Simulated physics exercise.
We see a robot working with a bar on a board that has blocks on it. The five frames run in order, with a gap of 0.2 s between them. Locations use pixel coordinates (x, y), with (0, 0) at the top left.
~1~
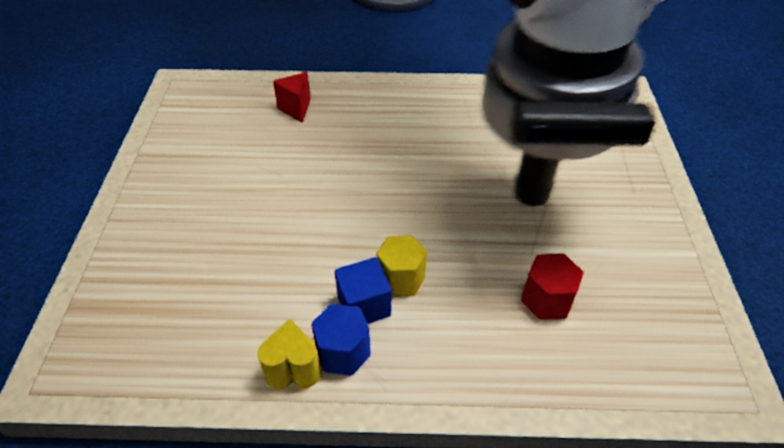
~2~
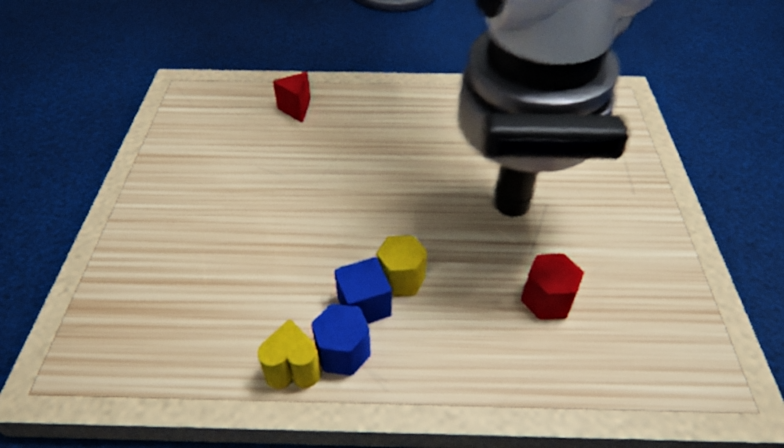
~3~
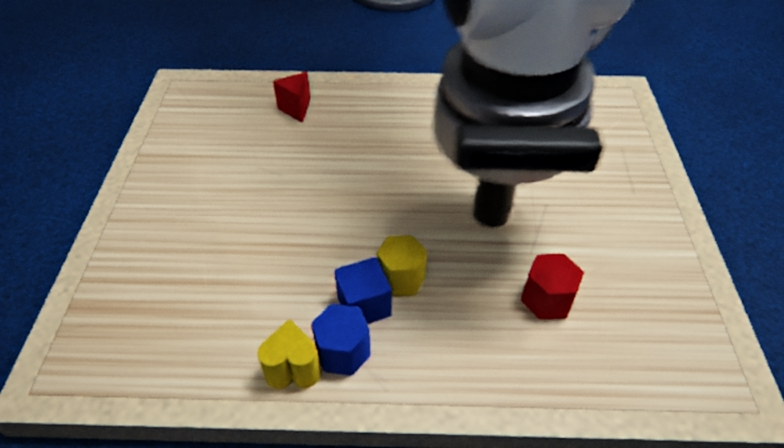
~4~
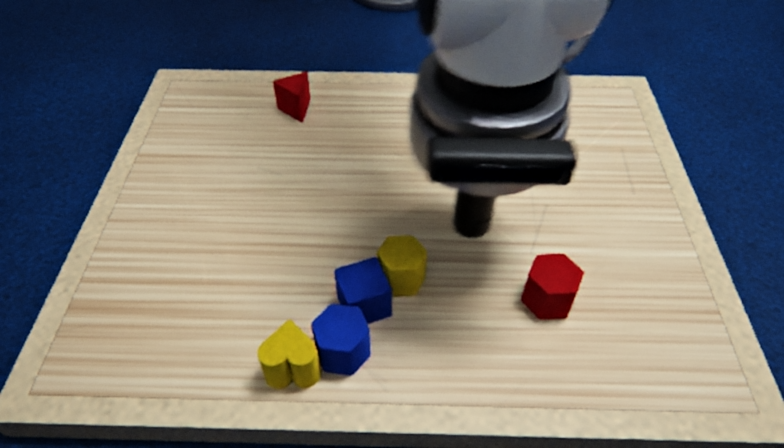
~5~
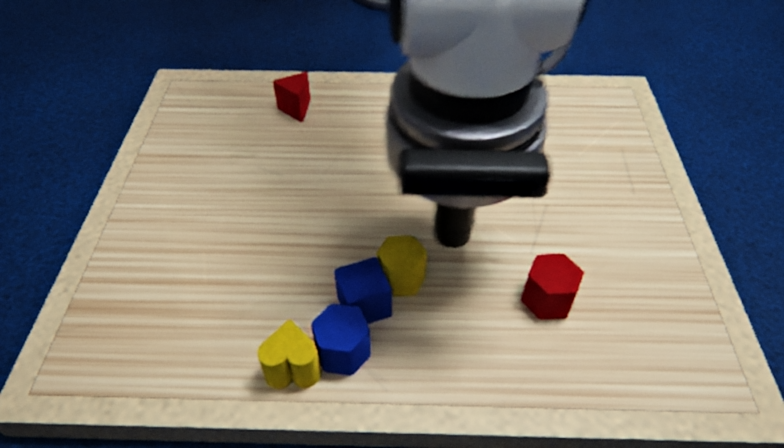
The clip shows a robot arm with a dark cylindrical tip moving steadily left and slightly toward the viewer above a wooden board, nearing a cluster of yellow and blue blocks while all the blocks, including two red ones, remain still.
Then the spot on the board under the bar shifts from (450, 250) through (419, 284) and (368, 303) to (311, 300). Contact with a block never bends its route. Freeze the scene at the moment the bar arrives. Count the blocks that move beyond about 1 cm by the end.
Two move.
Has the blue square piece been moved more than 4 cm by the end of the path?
Yes, that is how it ends up.
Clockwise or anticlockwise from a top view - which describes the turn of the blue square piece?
Turns anticlockwise.
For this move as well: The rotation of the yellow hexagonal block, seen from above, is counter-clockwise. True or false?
That claim is false.
One third of the way, bar (418, 270); blue hexagonal block (338, 330); blue square piece (337, 281), turned 35° anticlockwise; yellow hexagonal block (376, 256), turned 40° clockwise.
Two thirds of the way, bar (365, 288); blue hexagonal block (337, 330); blue square piece (316, 281), turned 55° anticlockwise; yellow hexagonal block (349, 245), turned 45° clockwise.
At the end, bar (309, 284); yellow heart in place; blue hexagonal block (337, 330); blue square piece (262, 279), turned 85° anticlockwise; yellow hexagonal block (342, 242), turned 70° clockwise.
